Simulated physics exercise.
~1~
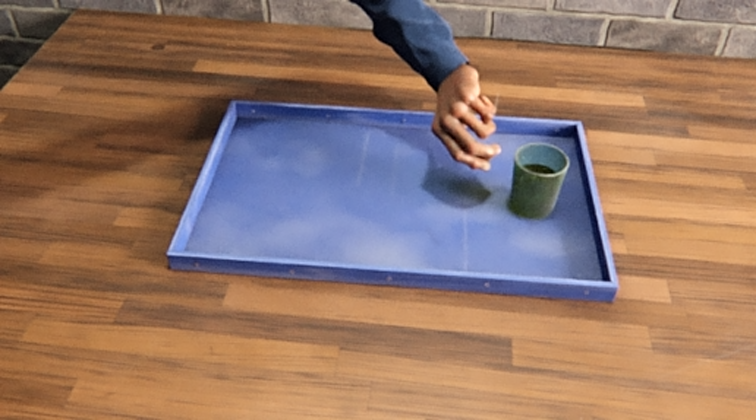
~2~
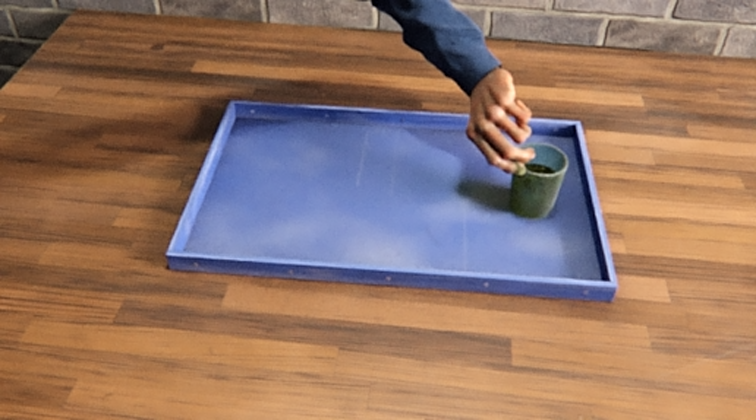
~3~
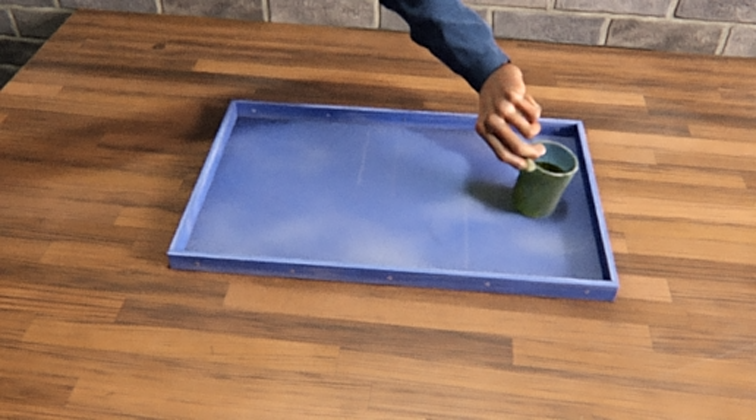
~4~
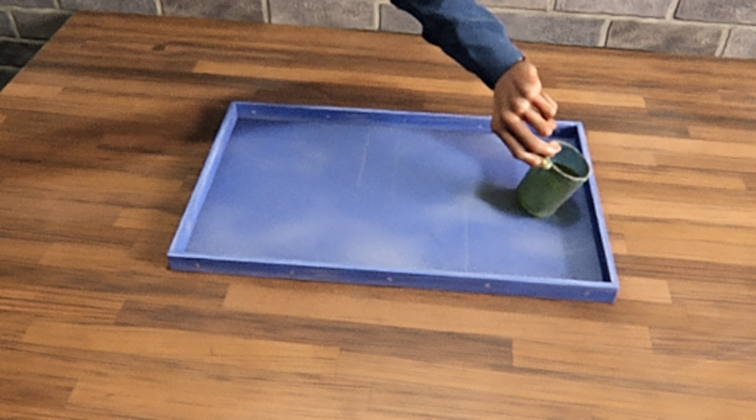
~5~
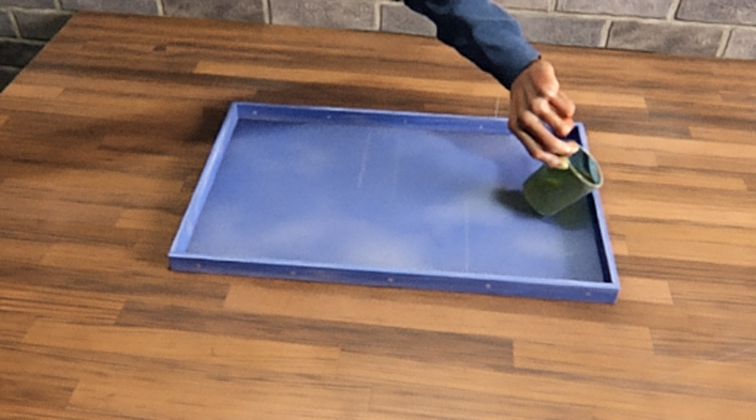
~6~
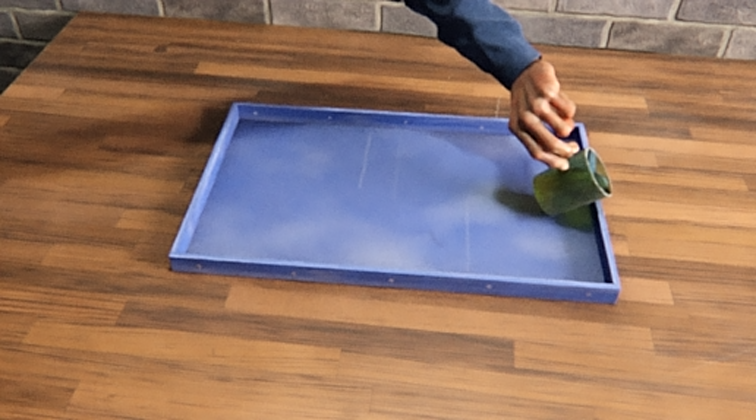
On a wooden table beside a grey brick wall, a green tumbler of juice stands upright near the right end of a rimmed blue tray as a hand in a dark blue sleeve reaches toward it. The hand nudges the tumbler's upper edge, and it leans rightward, tilting more and more steeply.
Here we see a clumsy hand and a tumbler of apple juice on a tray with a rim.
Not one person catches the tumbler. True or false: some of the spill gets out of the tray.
True, some gets out.
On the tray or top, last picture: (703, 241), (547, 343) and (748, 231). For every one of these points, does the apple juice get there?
Spot by spot: Touched, then missed, then touched.
Next, the tumbler lies across the rim; the puddle covers about as much as a plate; the table is getting wet.
After that, the puddle covers about as much as a tray; the table is getting wet.
Finally, the puddle covers about as much as a tray; the table is getting wet.
